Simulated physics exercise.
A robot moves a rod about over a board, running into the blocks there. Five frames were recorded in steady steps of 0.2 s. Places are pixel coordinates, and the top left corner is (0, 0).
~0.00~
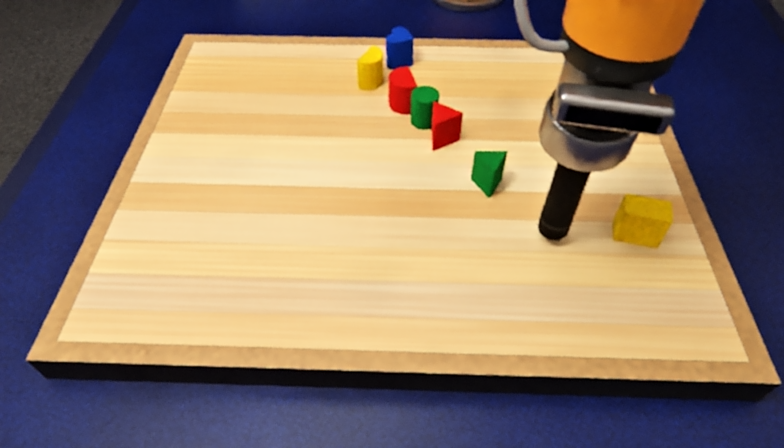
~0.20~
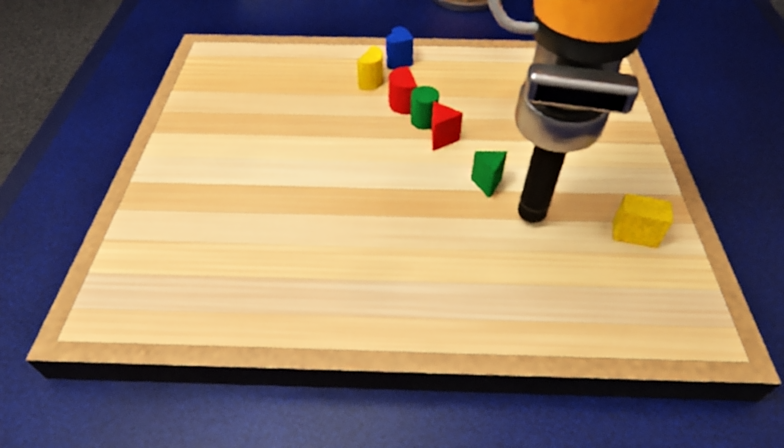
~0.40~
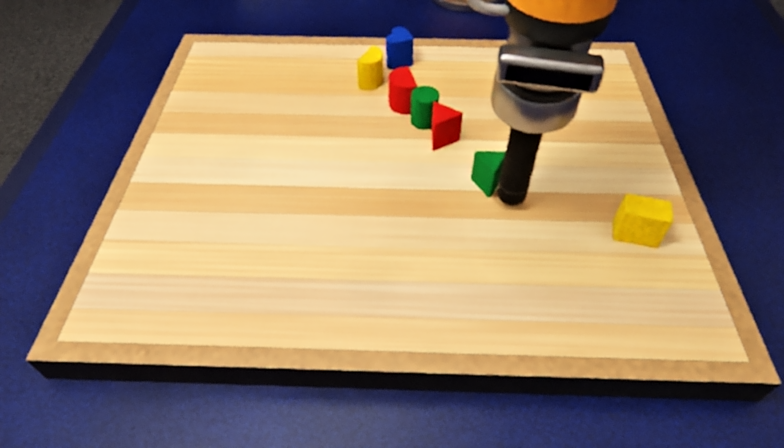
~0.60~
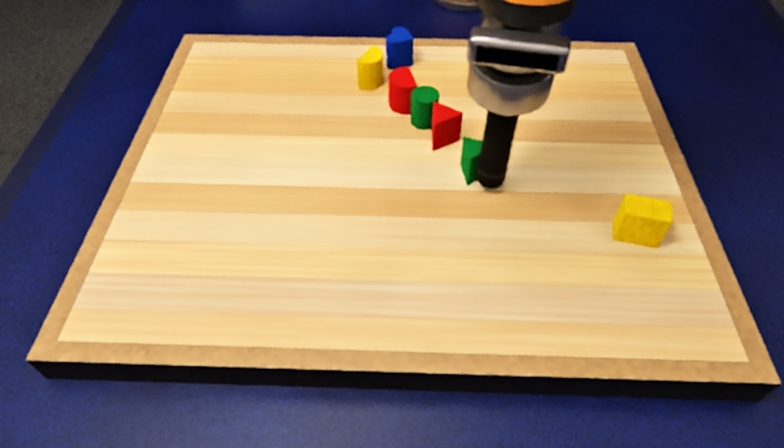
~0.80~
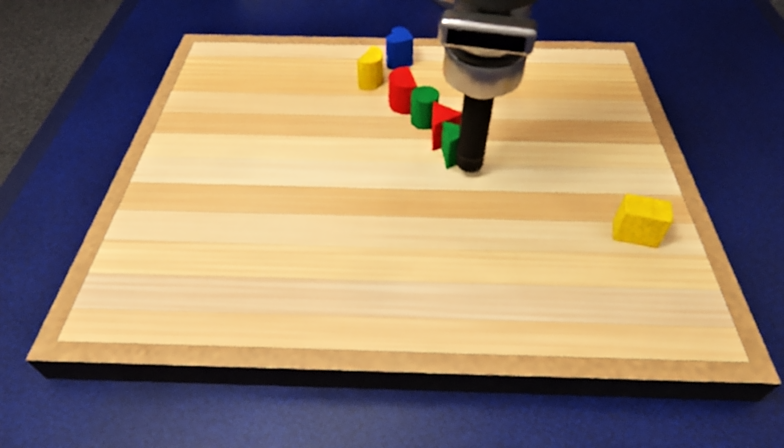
The clip shows a robot moving a black rod up and to the left over a wooden board of colored blocks, reaching the green triangular block and pushing it toward the red triangular one while the yellow cube stays still.
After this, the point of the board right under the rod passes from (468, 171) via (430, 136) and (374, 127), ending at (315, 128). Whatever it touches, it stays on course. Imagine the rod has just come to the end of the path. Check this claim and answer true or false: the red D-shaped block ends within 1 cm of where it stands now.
It is false.
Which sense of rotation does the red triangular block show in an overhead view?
That block twists clockwise.
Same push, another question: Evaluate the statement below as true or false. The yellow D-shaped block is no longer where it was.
That is false.
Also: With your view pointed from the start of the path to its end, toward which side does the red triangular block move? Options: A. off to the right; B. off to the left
My answer is option A.
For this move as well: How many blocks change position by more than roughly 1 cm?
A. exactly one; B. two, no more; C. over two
C - over two.
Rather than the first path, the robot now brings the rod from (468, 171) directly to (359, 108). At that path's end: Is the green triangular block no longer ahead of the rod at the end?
No, I don't think so.
On the path given first. One third of the way, rod (429, 128); red D-shaped block (391, 70); green cylinder (419, 72); red triangular block (430, 88), turned 100° clockwise; green triangular block (408, 111), turned 75° anticlockwise.
Two thirds of the way, rod (372, 120); red D-shaped block (391, 70); green cylinder (420, 67); red triangular block (422, 87); green triangular block (375, 114).
At the end, rod (314, 121); yellow D-shaped block unmoved; red D-shaped block (391, 70); green cylinder (420, 67); red triangular block (422, 87), turned 150° clockwise; green triangular block (375, 114), turned 140° anticlockwise.
